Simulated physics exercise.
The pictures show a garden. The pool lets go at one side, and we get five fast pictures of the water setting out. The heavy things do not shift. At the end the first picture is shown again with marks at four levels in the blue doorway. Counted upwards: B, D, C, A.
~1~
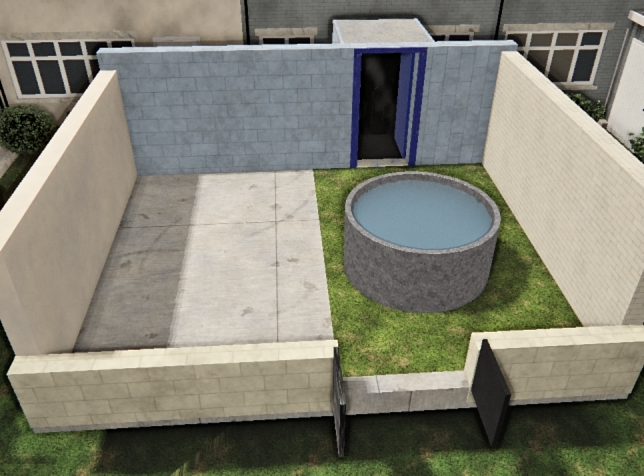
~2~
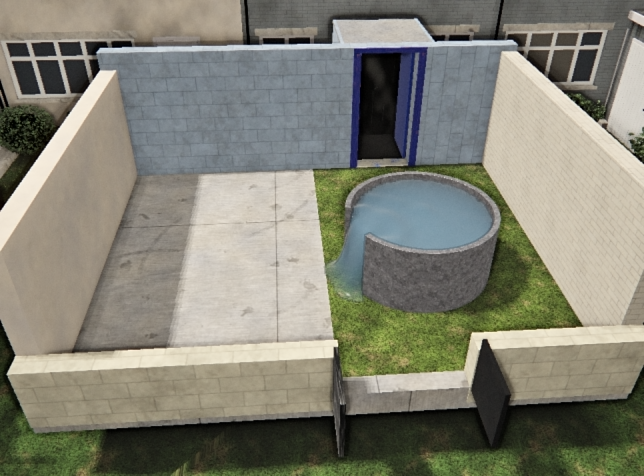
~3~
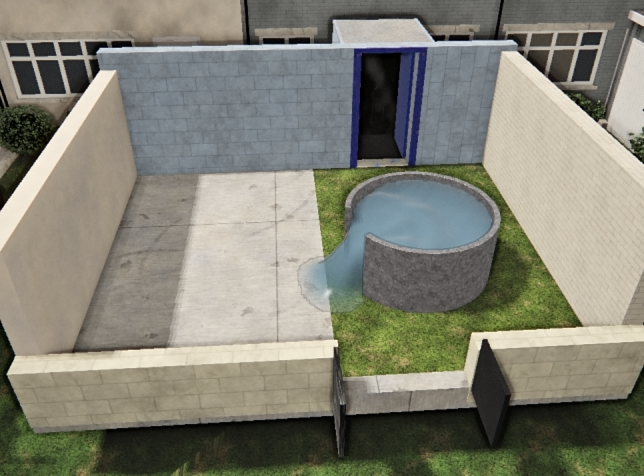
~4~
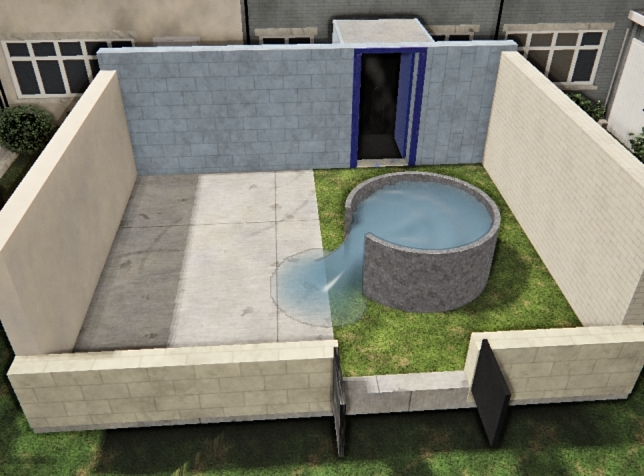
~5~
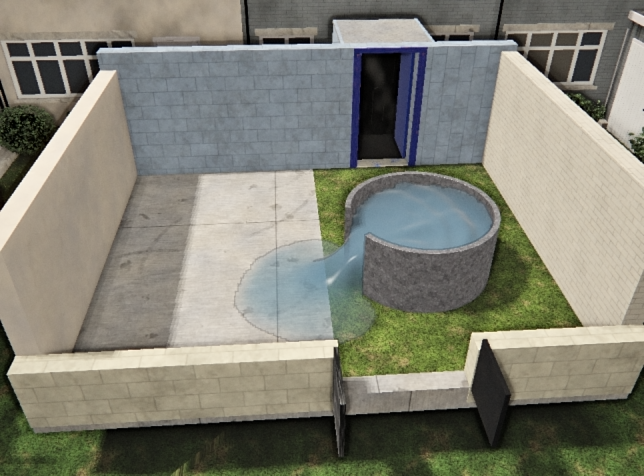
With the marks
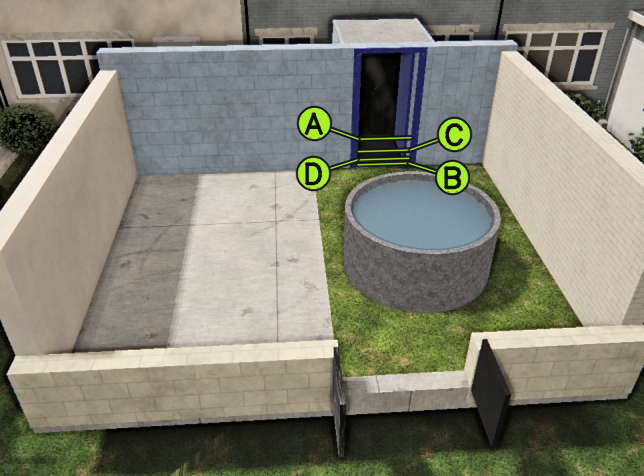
A walled garden is seen from above, with a pale blue block wall across the back, cream walls at the sides and front, and houses behind. A round grey stone pool sits on grass at the right, near a blue-framed doorway, with grey paving at the left and an open dark gate in front. Water pours through a gap in the pool's left side and spreads leftward over grass and paving, while the camera stays still.
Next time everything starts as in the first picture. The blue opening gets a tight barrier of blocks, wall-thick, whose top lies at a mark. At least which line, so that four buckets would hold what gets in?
It is B.
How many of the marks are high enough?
All four.
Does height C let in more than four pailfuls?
No.
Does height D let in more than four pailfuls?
No, that is safe.
On the marked copy, A at (384, 138); B at (383, 164); C at (384, 150); D at (383, 159); from the bottom up B, D, C, A.
If A is chosen, nothing gets over.
If B is chosen, a splash gets over, under a bucket.
If C is chosen, nothing gets over.
If D is chosen, nothing gets over.
